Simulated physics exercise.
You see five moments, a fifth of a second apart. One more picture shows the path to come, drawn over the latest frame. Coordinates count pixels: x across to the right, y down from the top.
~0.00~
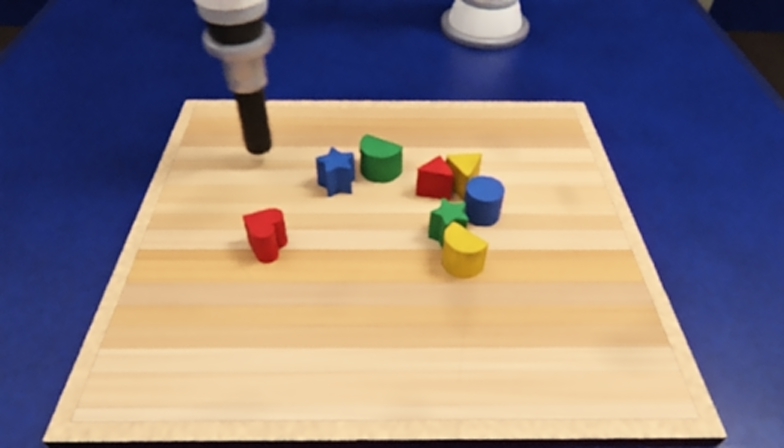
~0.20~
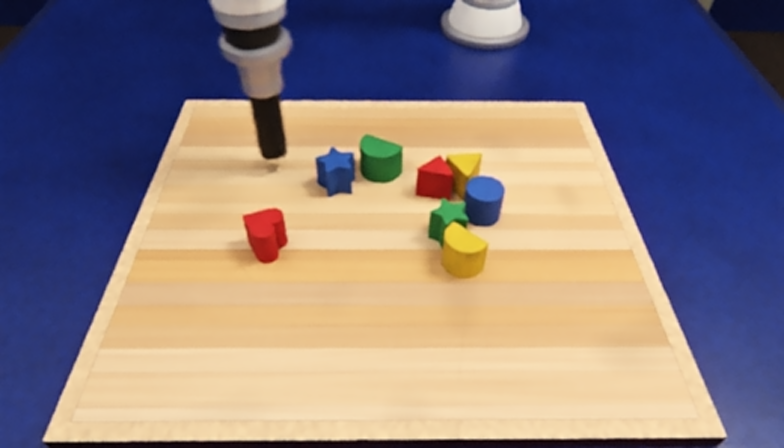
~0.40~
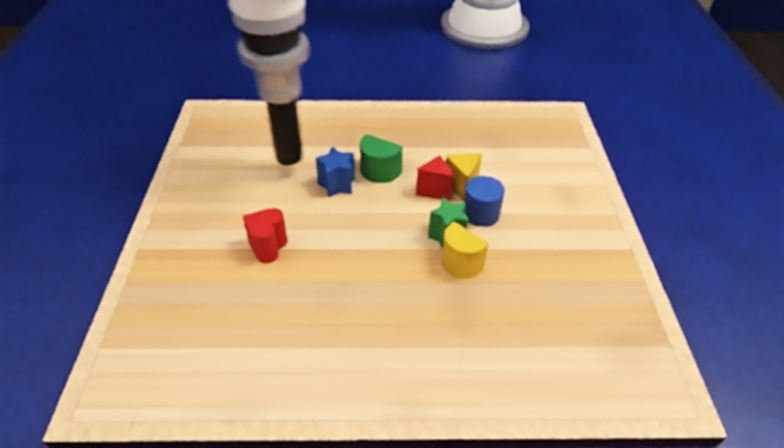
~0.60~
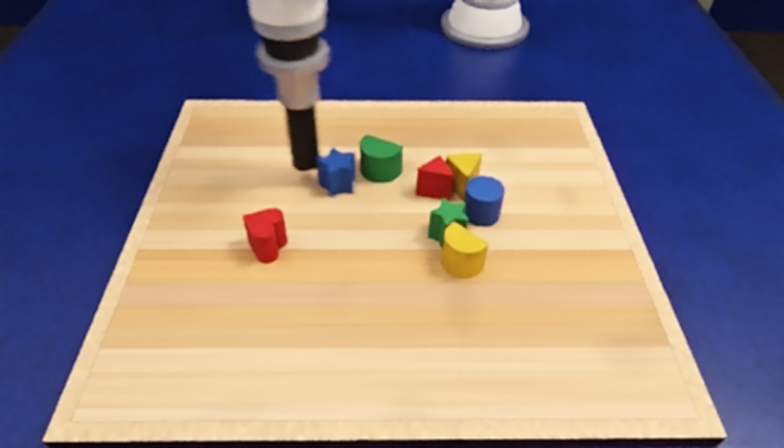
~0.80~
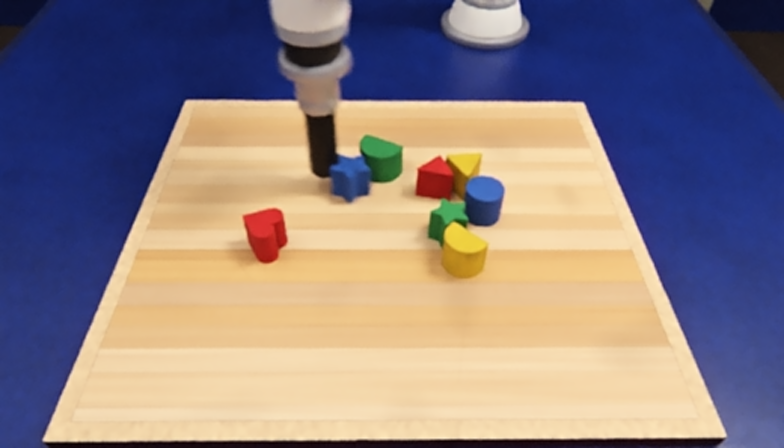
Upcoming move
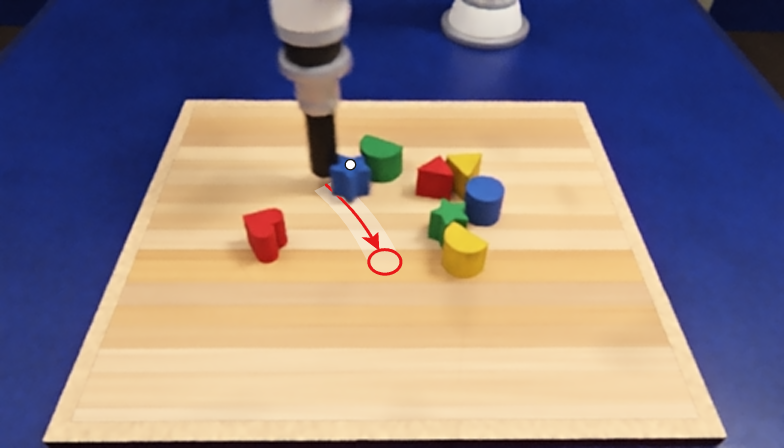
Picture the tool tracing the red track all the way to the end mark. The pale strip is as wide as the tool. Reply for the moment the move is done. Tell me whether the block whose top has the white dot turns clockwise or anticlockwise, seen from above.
Anticlockwise.
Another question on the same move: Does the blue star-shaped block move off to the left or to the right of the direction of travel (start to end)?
The left.
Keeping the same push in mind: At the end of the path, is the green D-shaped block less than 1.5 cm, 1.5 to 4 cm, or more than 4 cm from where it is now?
Verdict: Less than 1.5 cm.
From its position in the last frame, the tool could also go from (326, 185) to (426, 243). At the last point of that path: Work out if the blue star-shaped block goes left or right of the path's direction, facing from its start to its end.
It is pushed towards the left-hand side.
Path on the board, from (326, 185) over (349, 207) and (368, 232) to (385, 262); the dot is on the blue star-shaped block.
What follows on the original path. One third of the way, tool (348, 192); blue star-shaped block (375, 174), turned 40° anticlockwise.
Two thirds of the way, tool (368, 218); blue star-shaped block (379, 176), turned 65° anticlockwise.
At the end, tool (385, 247); blue star-shaped block (379, 176), turned 65° anticlockwise; green D-shaped block in place.
